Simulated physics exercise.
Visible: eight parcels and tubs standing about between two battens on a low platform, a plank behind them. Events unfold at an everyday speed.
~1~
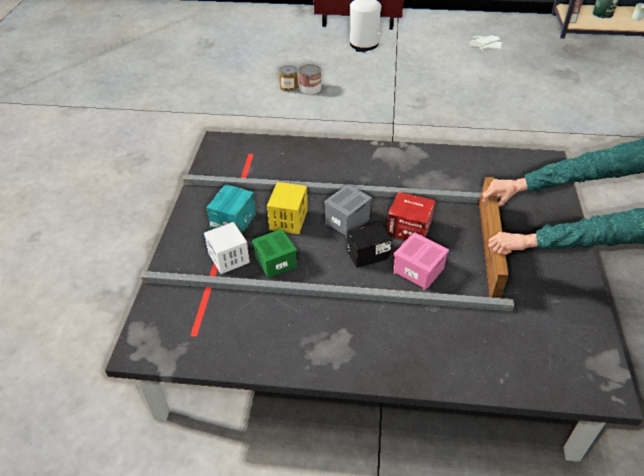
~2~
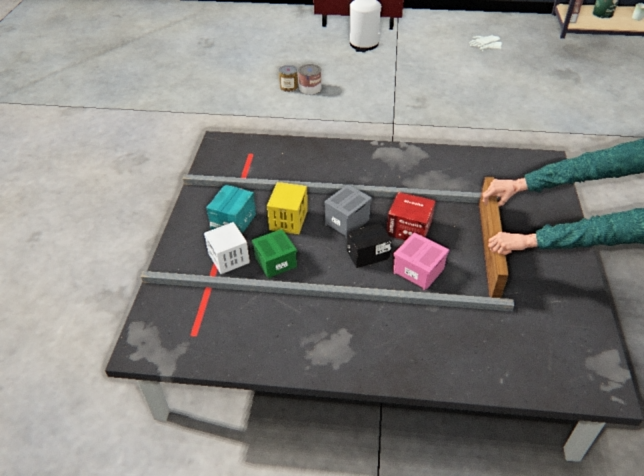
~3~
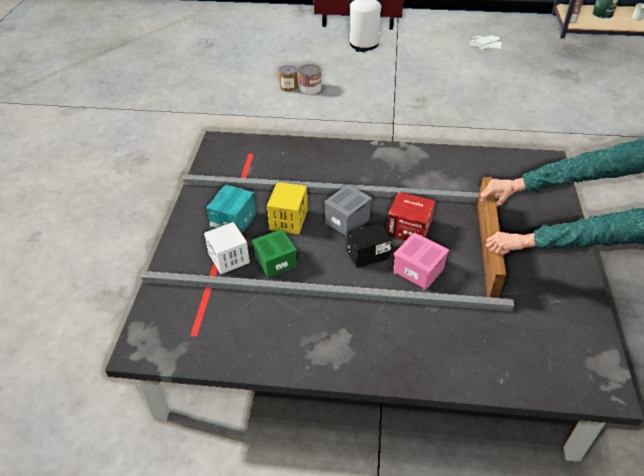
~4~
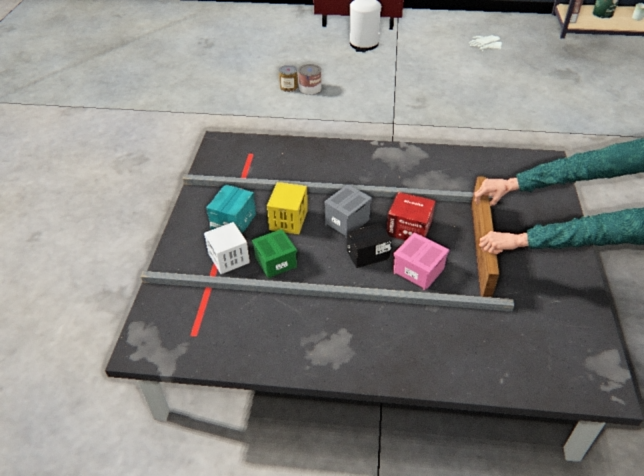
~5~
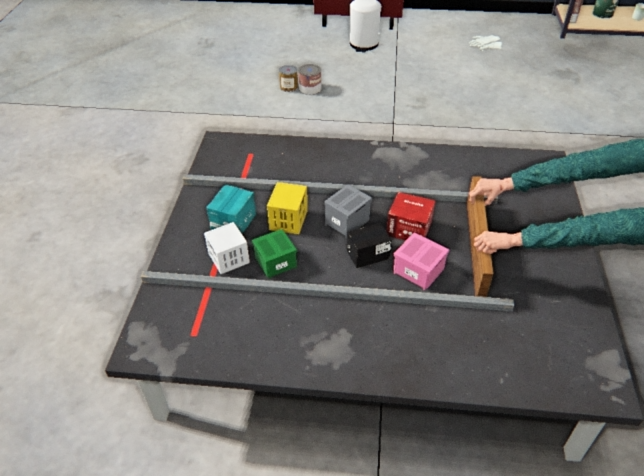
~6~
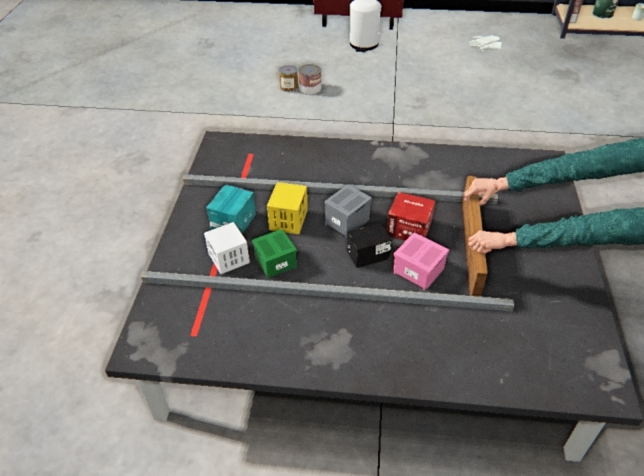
On a dark table, two hands slide a wooden plank slightly left toward eight still boxes.
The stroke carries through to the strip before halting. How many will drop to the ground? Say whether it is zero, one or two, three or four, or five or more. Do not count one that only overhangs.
It is three or four.
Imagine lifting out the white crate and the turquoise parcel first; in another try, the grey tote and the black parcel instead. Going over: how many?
In order, the numbers are 1 and 2.
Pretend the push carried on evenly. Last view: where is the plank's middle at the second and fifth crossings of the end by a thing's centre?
The middle is at about (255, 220), later at about (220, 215).
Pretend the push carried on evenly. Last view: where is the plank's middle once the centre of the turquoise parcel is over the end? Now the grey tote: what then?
The middle is at (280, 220) when it's the turquoise parcel, and at (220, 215) when it's the grey tote.
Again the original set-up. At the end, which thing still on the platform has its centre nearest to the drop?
Green tote, foremost.
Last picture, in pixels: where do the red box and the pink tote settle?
I'd say approximately (211, 207) and then (194, 257).
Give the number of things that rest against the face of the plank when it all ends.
The number is 2.
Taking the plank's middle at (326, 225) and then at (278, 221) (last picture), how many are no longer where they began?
Answer - first 8, then 8.
Early on, none off yet; turquoise parcel at rest near (232, 211); white crate at rest near (227, 248); green tote at rest near (275, 254).
Finally, the number that fall off is three or four; lost, yellow crate, white crate and turquoise parcel.
